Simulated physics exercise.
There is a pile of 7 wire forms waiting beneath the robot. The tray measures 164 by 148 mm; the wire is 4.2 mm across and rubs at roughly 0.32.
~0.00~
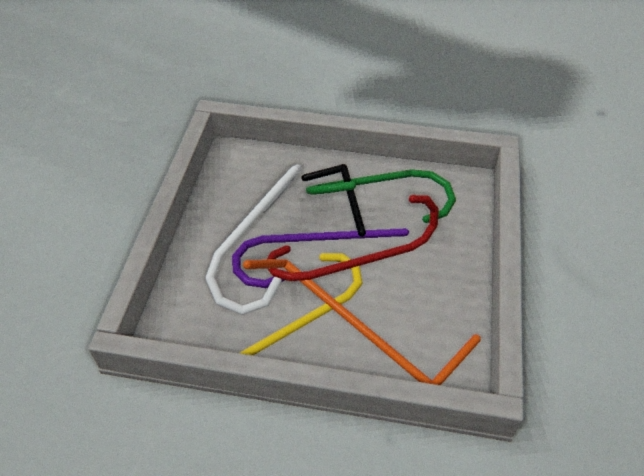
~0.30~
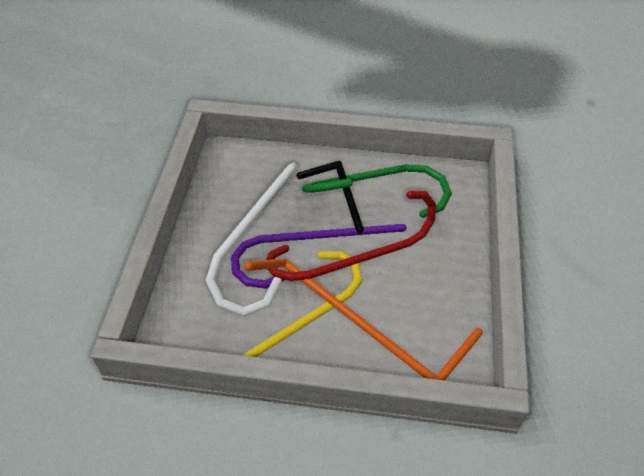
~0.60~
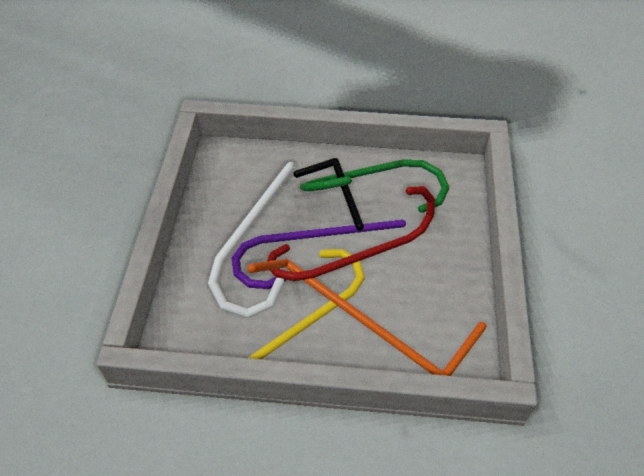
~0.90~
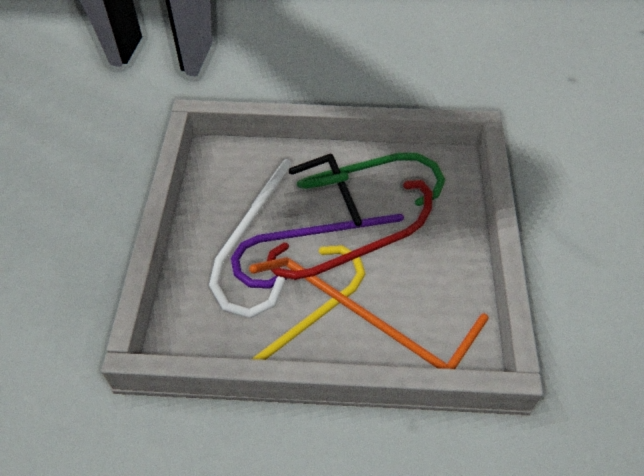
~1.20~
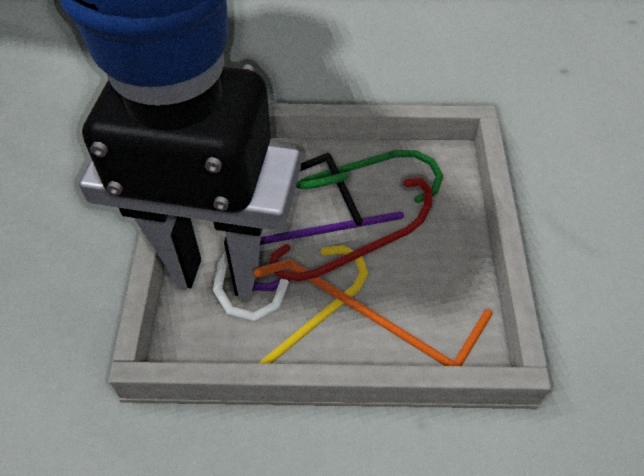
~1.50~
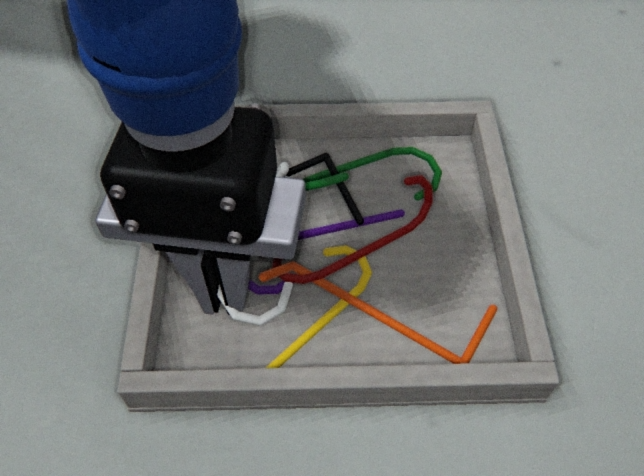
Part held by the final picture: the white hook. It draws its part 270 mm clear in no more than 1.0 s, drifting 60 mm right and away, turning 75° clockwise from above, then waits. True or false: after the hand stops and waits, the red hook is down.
True, it is down.
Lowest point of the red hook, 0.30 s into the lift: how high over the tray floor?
0 mm.
By 1.80 s, lowest point more than 20 mm over the tray floor, white hook 58 mm.
By 2.05 s, lowest point more than 20 mm over the tray floor, white hook 158 mm.
By 2.50 s, lowest point more than 20 mm over the tray floor, white hook 272 mm.
Finally, hanging white hook 272 mm; the other 6 are down.
